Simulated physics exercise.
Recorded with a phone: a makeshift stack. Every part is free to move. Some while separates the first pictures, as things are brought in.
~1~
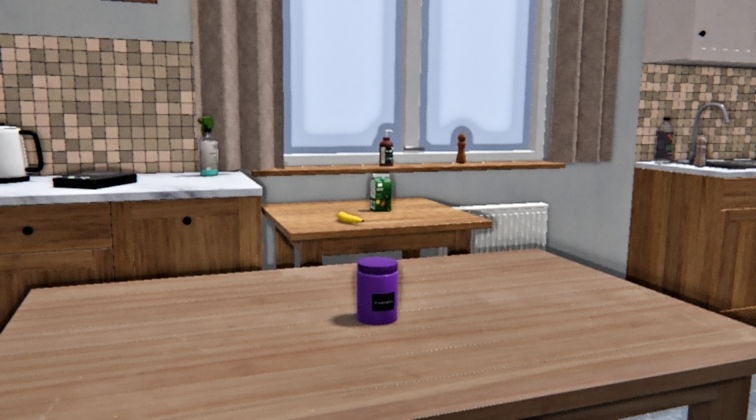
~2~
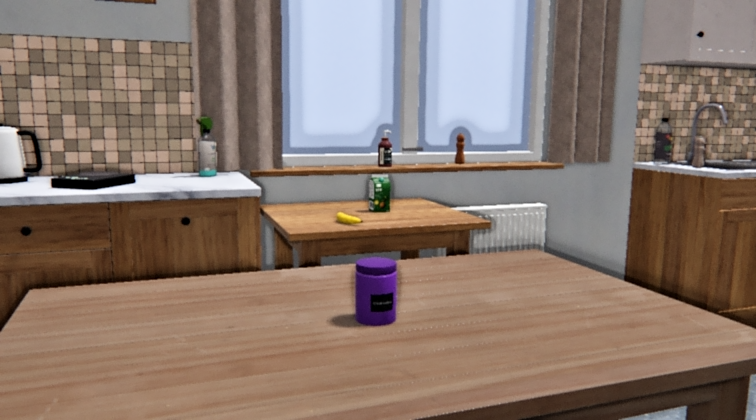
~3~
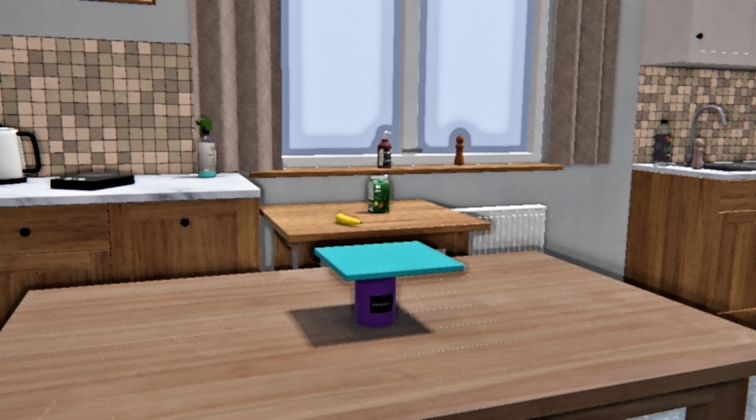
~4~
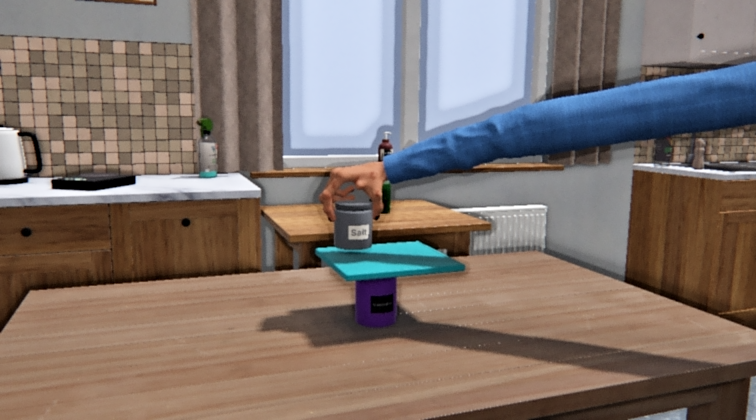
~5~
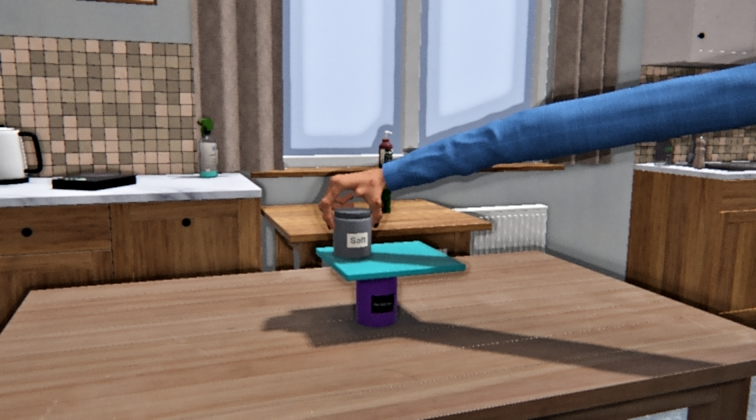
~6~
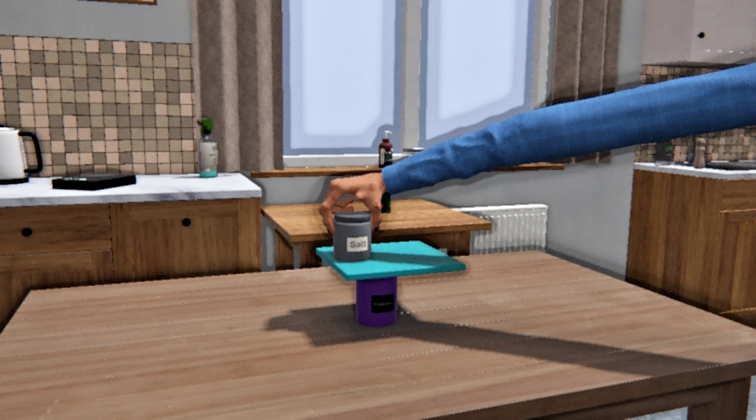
The clip shows a purple jar on a wooden table, then a turquoise lid lying across its top. A hand in a blue sleeve lowers a grey jar onto the lid's left side and keeps holding it.
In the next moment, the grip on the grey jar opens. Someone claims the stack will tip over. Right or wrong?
Wrong, it stays upright.
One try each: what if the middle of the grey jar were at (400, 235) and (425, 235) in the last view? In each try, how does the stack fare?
In case one it stays upright, while in case two it tumbles.
Then, 0.30 s on from there, no change.
Then, 0.70 s on from there, grey jar resting near (353, 236).
In the end, all 3 unmoved. At the end, from the last picture's camera, grey jar near (353, 236). The stack keeps its balance.
